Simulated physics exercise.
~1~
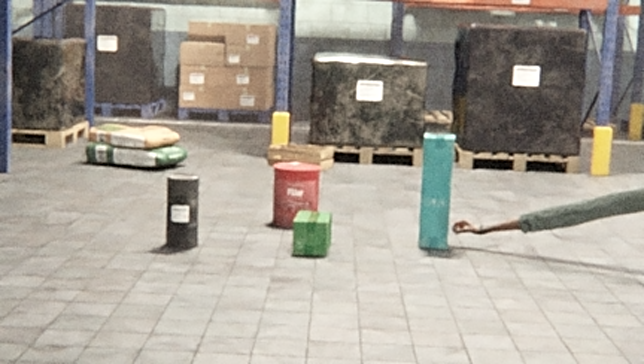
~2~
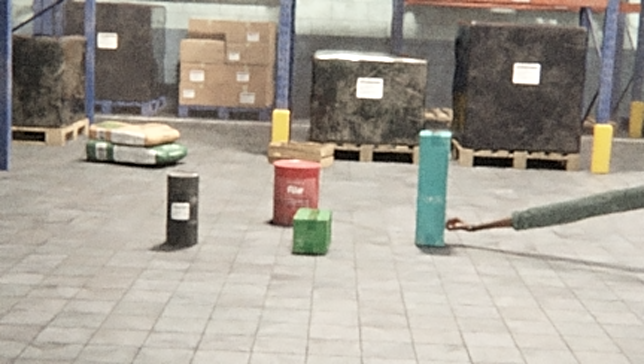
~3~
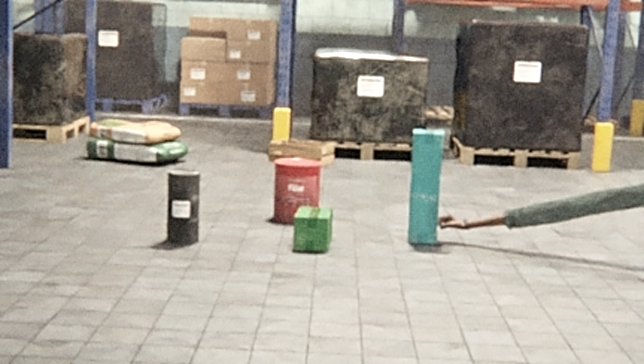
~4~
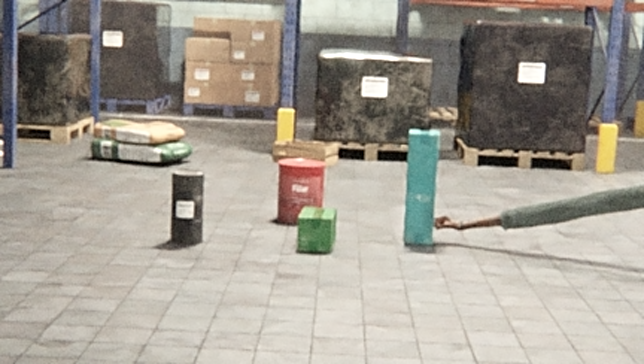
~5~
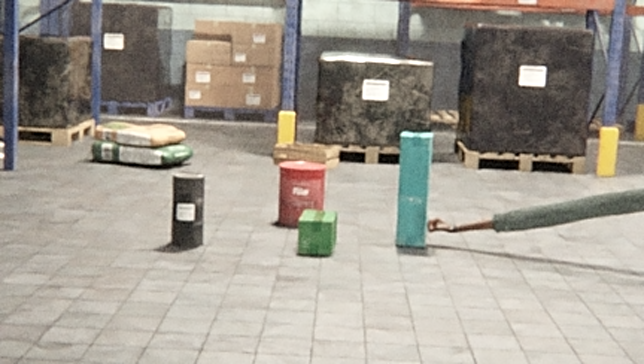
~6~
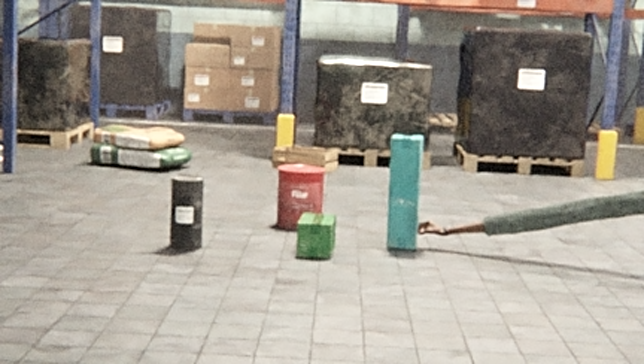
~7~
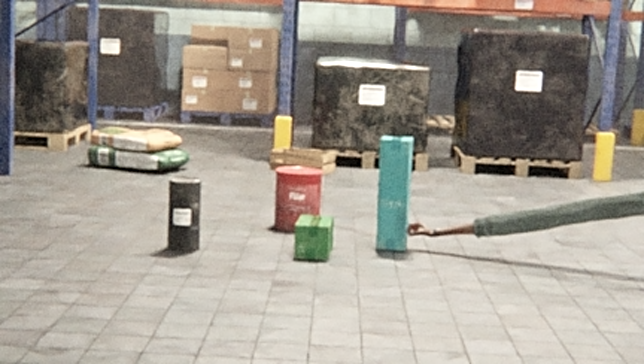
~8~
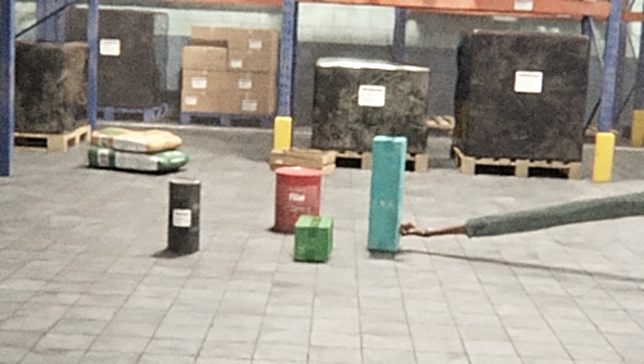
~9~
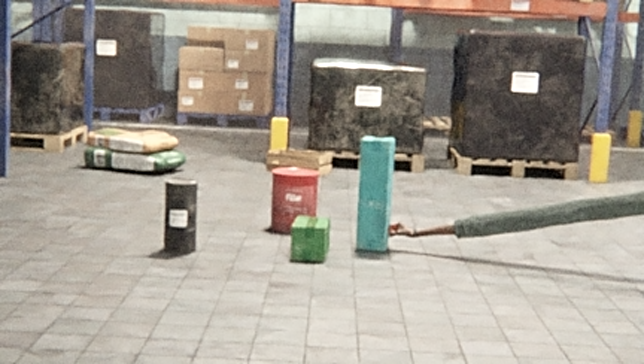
At first, a tall turquoise box stands upright on the tiled floor of a warehouse, with a black canister, a red pail and a green parcel to its left. An arm in a grey-green sleeve reaches in from the right, its hand low against the side of the box. The hand pushes, and the box begins to slide slowly left. It keeps gliding upright toward the parcel and pail, which stay put along with the canister. By the end, the box has moved well along and still stands, close to the green parcel.
